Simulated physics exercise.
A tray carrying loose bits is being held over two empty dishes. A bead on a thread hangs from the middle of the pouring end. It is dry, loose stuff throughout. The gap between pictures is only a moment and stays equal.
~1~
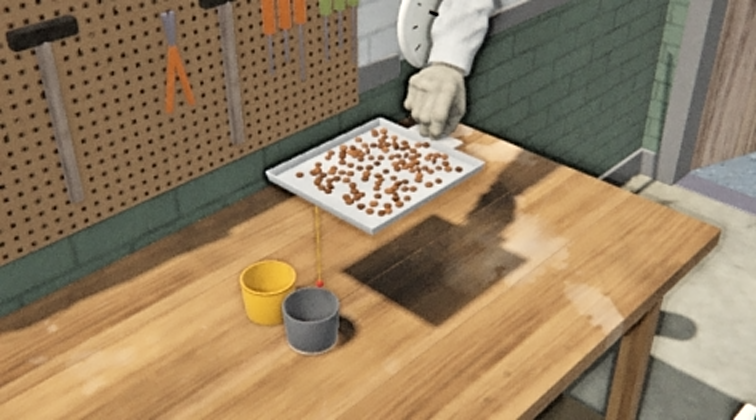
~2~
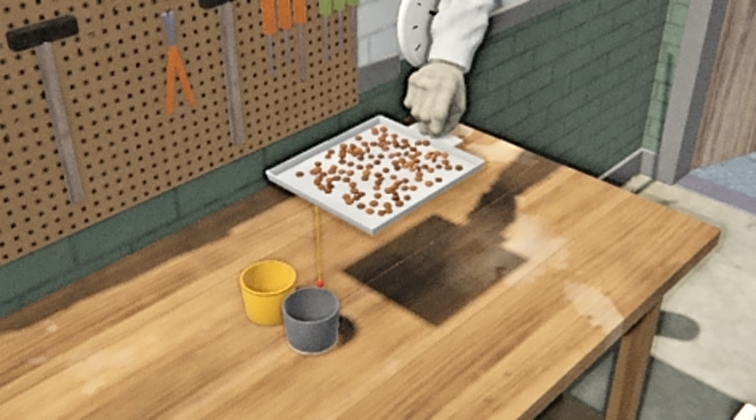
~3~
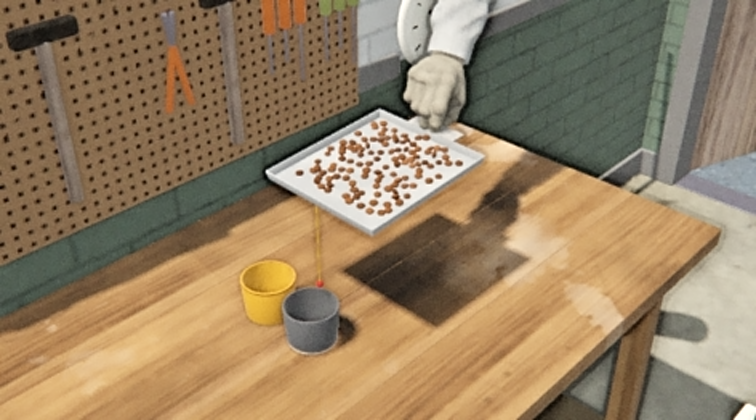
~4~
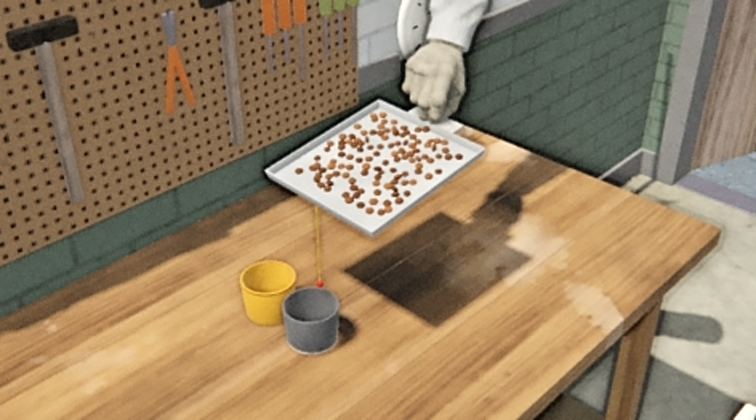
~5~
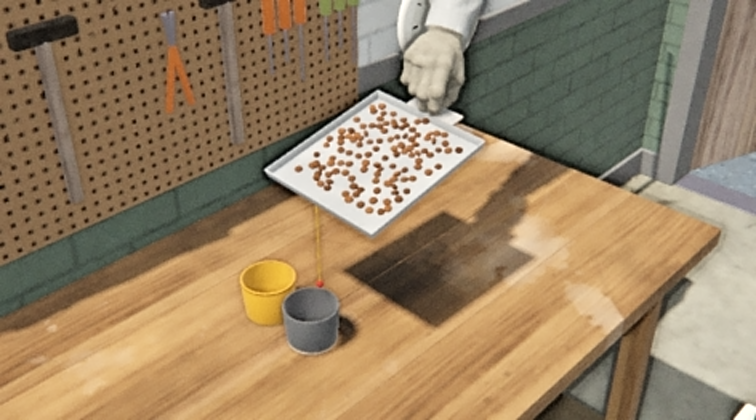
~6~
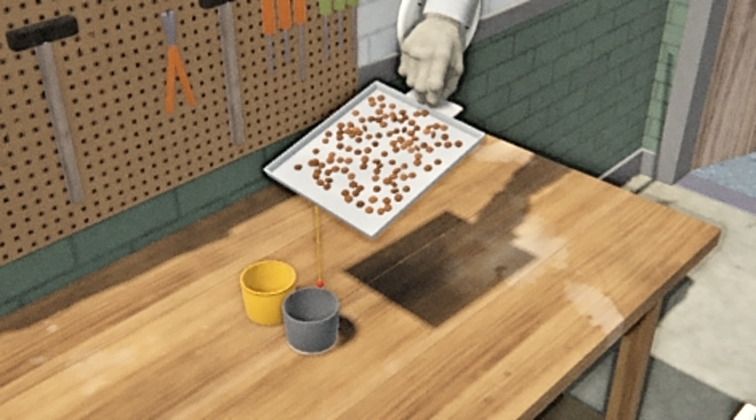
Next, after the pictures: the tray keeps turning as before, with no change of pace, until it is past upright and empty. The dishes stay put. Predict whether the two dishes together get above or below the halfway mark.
Below.
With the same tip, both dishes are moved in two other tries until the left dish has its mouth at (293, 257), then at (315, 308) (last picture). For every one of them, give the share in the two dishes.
Trial 1 near 0 percent, trial 2 near 70 percent.
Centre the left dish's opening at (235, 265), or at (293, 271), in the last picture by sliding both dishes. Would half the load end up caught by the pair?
Try 1: A lesser share; try 2: A lesser share.
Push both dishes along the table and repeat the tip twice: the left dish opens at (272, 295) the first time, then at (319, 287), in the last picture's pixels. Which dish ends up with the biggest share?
Placement one: The right-positioned dish. Placement two: The right-positioned dish.
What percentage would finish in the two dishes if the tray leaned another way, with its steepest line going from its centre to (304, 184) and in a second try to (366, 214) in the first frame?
60 % and 0 %.
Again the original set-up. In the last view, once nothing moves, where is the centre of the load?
(335, 353).
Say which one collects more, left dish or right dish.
The one you want is the right of the two.
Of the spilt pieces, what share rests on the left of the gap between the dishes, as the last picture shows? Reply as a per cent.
Close to 20 %.
Just after the last frame, tray tipped steeply; almost all on the tray; about a tenth in the air.
A moment on, tray tipped past a quarter turn; about a tenth on the tray; roughly a quarter in the right dish; roughly half outside both; roughly a quarter in the air.
Further on, tray tipped past a quarter turn; roughly a third in the right dish; roughly two thirds outside both.
When it is over, tray tipped past a quarter turn; roughly a third in the right dish; not one in the left dish; roughly two thirds outside both.
